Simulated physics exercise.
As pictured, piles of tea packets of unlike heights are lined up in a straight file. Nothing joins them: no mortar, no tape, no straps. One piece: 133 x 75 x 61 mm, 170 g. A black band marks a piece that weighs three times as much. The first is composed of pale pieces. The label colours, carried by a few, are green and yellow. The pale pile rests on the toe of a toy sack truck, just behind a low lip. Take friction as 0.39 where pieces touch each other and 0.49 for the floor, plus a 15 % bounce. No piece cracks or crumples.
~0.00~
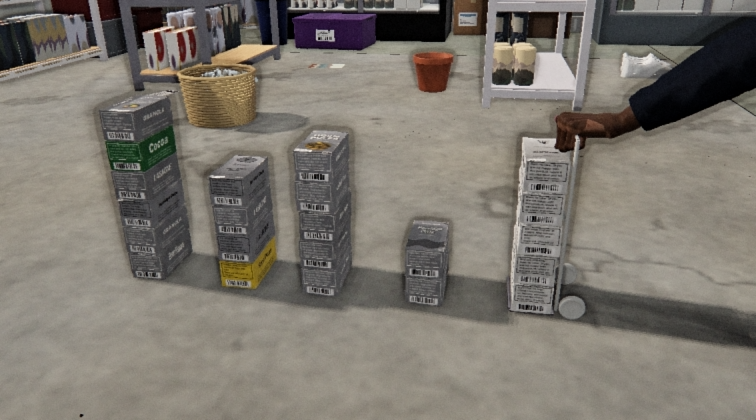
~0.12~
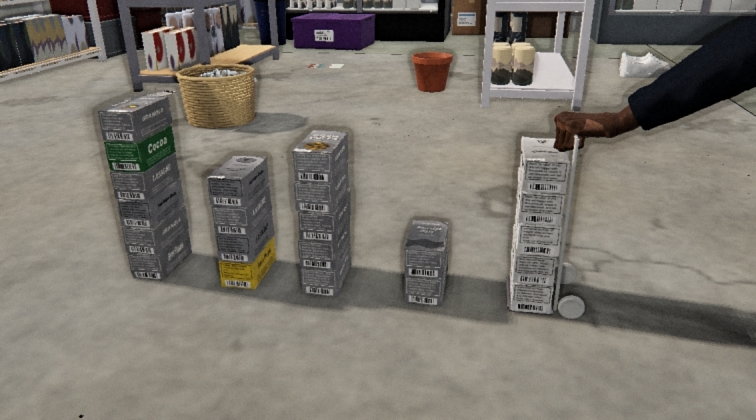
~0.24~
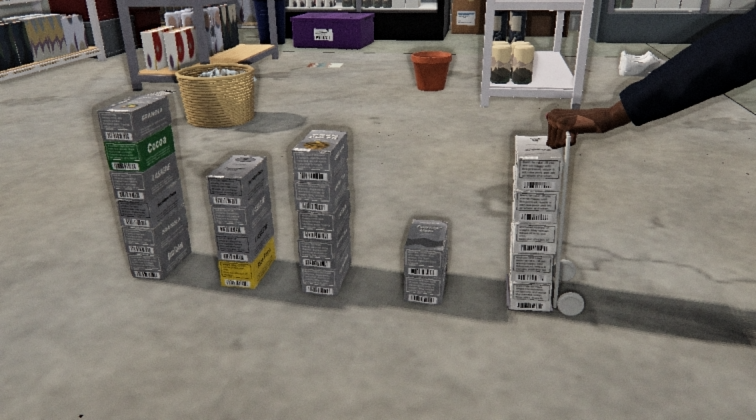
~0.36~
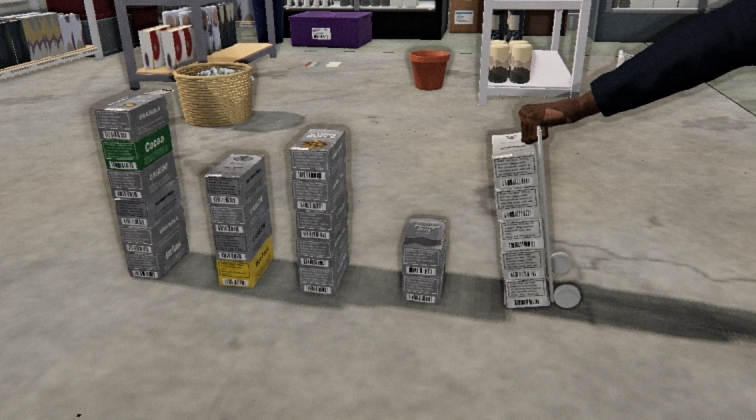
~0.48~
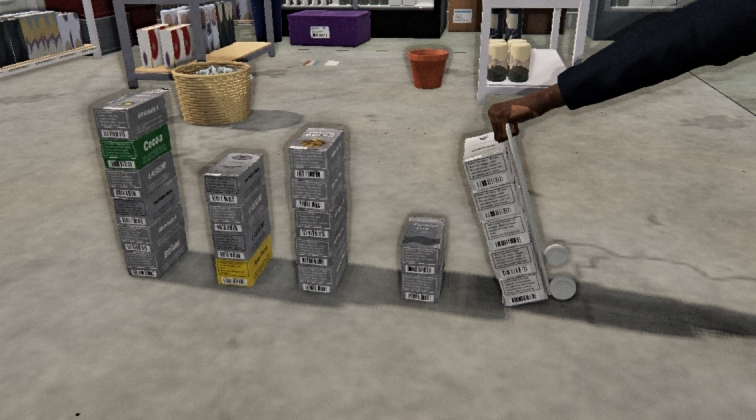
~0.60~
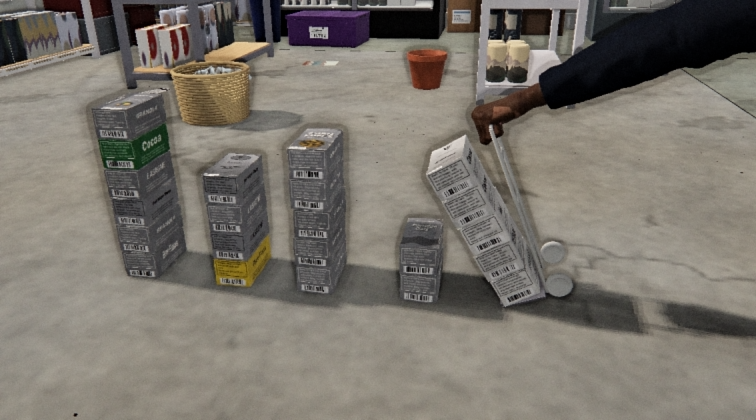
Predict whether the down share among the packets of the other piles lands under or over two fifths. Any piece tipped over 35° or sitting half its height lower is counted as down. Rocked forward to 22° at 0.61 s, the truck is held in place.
Prediction: Under two fifths.
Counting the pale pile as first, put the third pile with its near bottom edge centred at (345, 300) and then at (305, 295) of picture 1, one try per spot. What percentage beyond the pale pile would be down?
0 and 10 %.
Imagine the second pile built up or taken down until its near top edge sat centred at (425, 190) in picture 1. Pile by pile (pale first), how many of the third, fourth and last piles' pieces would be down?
Result: Third pile 4, fourth pile 4, last pile 5.
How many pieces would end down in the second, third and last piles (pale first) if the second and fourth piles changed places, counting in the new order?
Count of fallen pieces - second: 4; third: 4; last: 0.
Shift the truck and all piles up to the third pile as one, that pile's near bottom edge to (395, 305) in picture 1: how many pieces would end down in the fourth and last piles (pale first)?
Fourth 0, last 0.
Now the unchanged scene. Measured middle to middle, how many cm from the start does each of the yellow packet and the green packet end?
Roughly yellow 0, green 0.
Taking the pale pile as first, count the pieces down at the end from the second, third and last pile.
Second 0, third 0, last 0.
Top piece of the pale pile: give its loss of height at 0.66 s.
The top piece is some 4 centimetres lower than at the start.
After 0.66 s, 5 of the pale pile down; none of the 17 other packets down.
After 0.86 s, 5 of the pale pile down; none of the 17 other packets down, 4 disturbed.
After 1.14 s, 5 of the pale pile down; 1 of the 17 other packets down.
In the end (1.7 s), 5 of the pale pile down; none of the 17 other packets down, 4 disturbed; green packet unmoved; yellow packet unmoved. That is 0 per cent. From the last view, middles, green packet near (136, 145), yellow packet near (244, 258).
